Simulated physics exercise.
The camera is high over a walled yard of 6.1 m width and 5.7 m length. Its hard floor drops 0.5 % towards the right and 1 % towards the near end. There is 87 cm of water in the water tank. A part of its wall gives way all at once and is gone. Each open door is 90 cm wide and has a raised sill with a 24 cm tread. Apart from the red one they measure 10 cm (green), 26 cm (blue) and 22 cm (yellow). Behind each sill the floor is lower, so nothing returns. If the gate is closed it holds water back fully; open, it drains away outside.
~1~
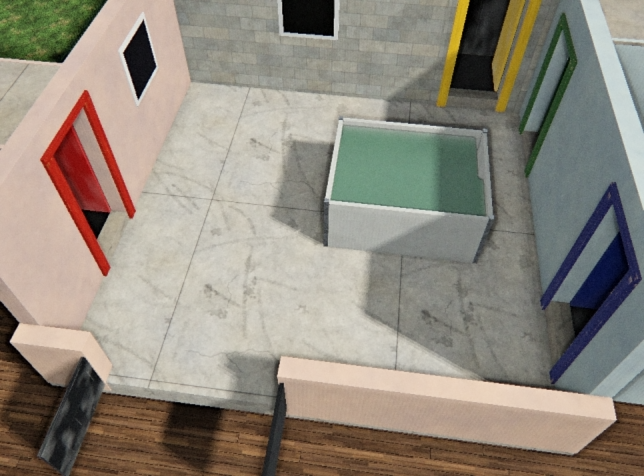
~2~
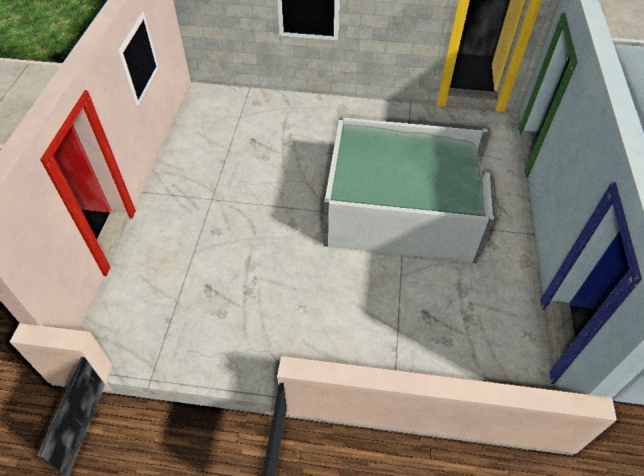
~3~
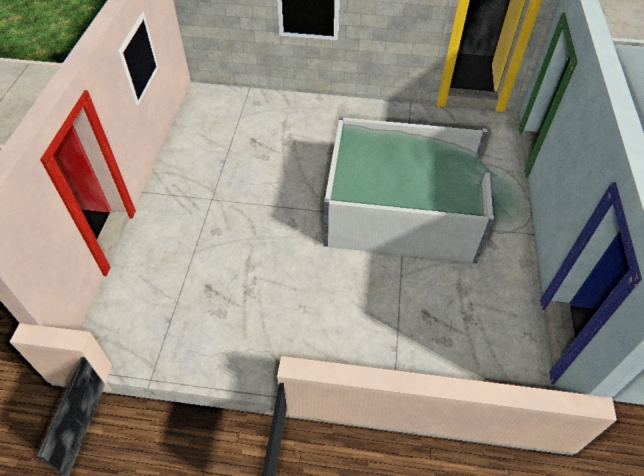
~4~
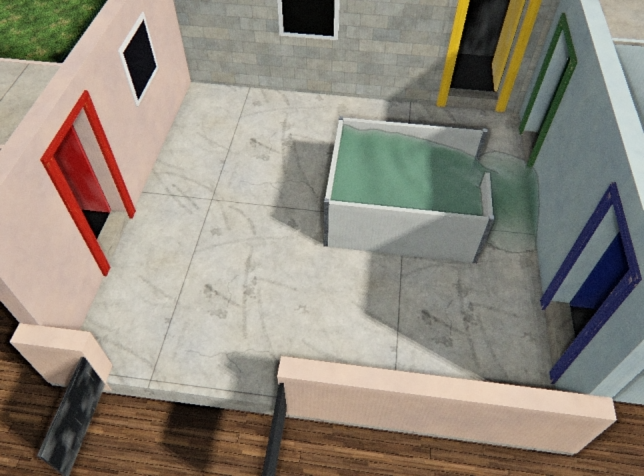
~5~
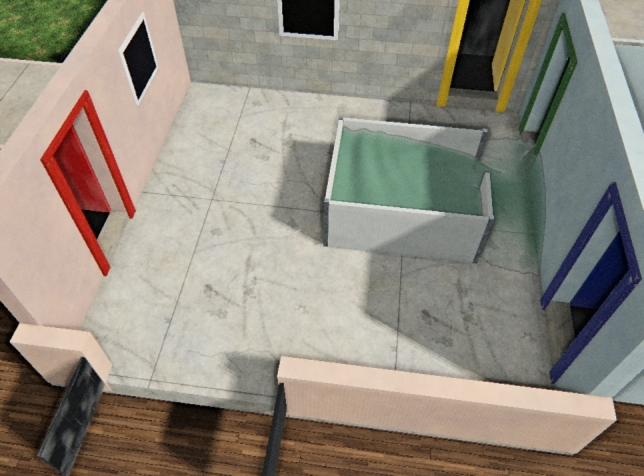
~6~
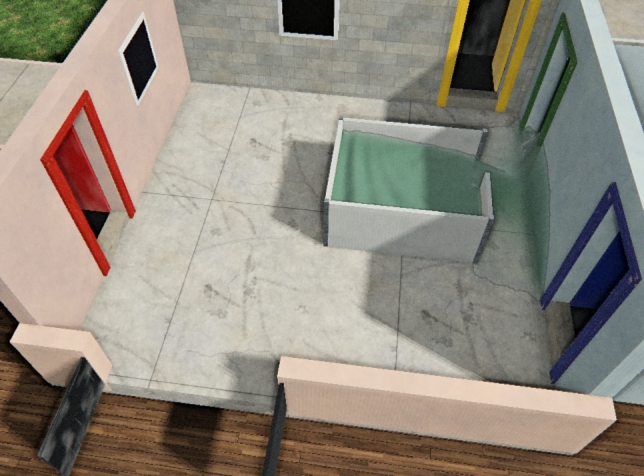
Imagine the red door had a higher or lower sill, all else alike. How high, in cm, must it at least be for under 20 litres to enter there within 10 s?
It would have to be roughly 9.5 cm high.
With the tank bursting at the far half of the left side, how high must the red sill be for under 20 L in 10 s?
About 14.5 cm.
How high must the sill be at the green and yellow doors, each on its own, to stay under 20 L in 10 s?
About 29 cm at green and 30 cm at yellow.
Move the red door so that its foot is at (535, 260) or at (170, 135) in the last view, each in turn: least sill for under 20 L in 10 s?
Roughly 18 and 10.0 cm.
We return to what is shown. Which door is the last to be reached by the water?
The red one.
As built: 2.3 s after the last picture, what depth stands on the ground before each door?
In cm: Green 19, blue 6, red 0, yellow 26.
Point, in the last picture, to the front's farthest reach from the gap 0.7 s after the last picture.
Near (547, 421).
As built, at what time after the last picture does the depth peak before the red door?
Around 4.5 s.
Then, 0.7 s after the last picture water covers 20 % of the floor, deepest (64 cm) near (521, 197); it has not reached the red door.
Then, 2.3 s after the last picture water covers 50 % of the floor, deepest (38 cm) near (521, 197); it has not reached the red door.
Then, 9.3 s after the last picture water covers 95 % of the floor, deepest (13 cm) near (521, 197); 6 cm at the red door, 0 litres in over its 17 cm sill.
At the red door as built, the water peaked near 16 cm, 4.7 s after the last picture.
With a sill of 7.5 cm, 39 litres would have come in within the 10 s; with 12 cm, 6 litres. So under 20 litres takes about 9.5 cm.
